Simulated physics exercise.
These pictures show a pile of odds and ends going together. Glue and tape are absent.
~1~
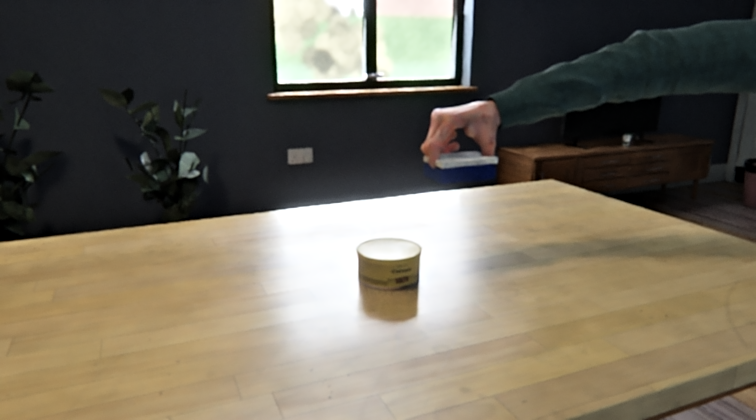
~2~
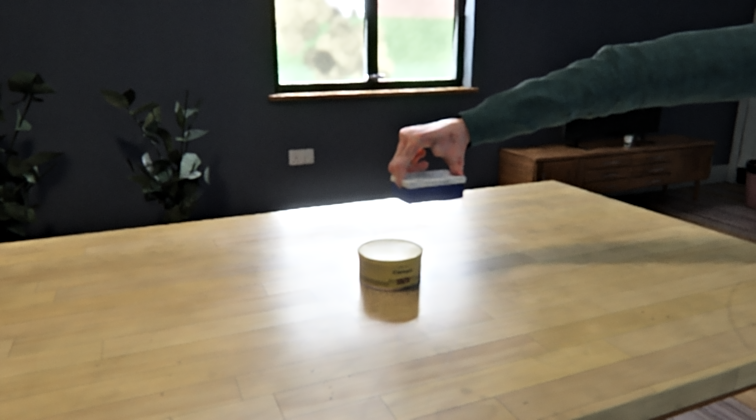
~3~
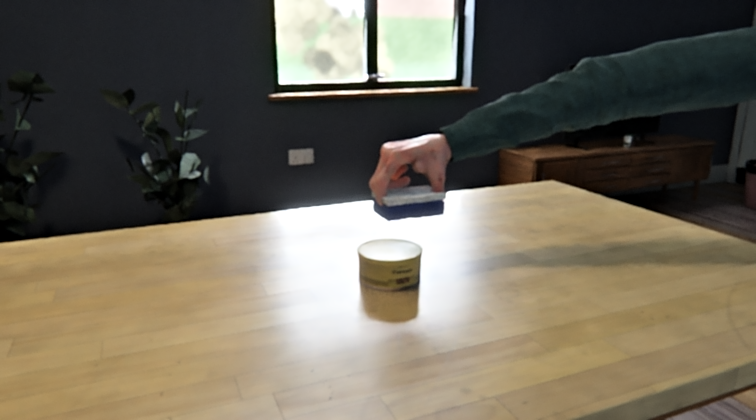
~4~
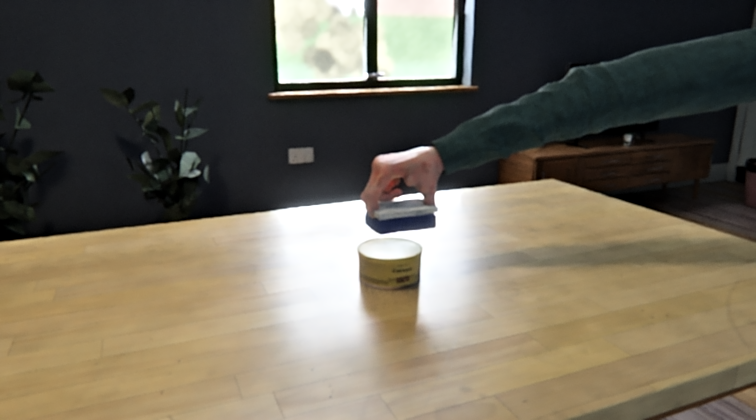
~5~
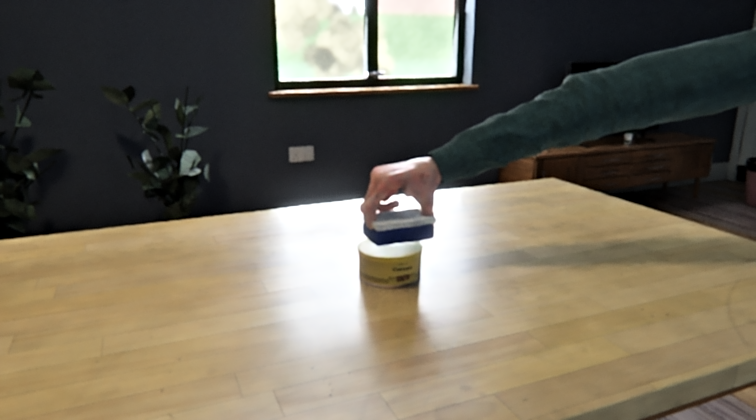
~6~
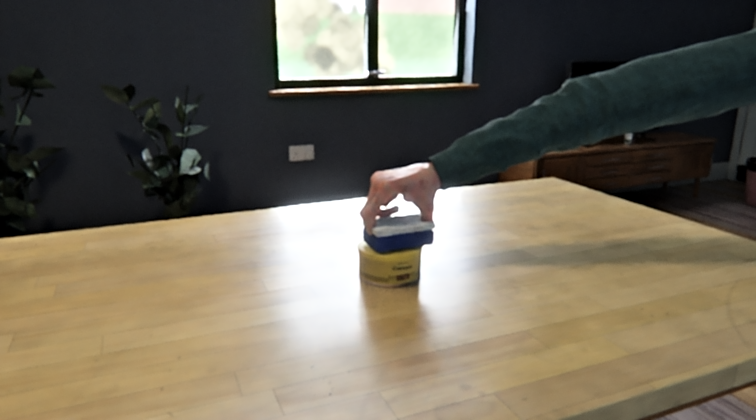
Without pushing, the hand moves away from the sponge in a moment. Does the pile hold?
I'd say it stays put.
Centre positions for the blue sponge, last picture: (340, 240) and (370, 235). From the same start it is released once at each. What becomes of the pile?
On the first release the pile caves in, while on the second it stays intact.
Then, 0.70 s after the last picture, things are still on the move.
Then, 1.60 s after the last picture, nothing has stirred.
Then, 2.50 s after the last picture, blue sponge resting near (399, 233).
At rest, both in place. Seen from the same camera at the end, blue sponge near (399, 233). The pile keeps its balance.
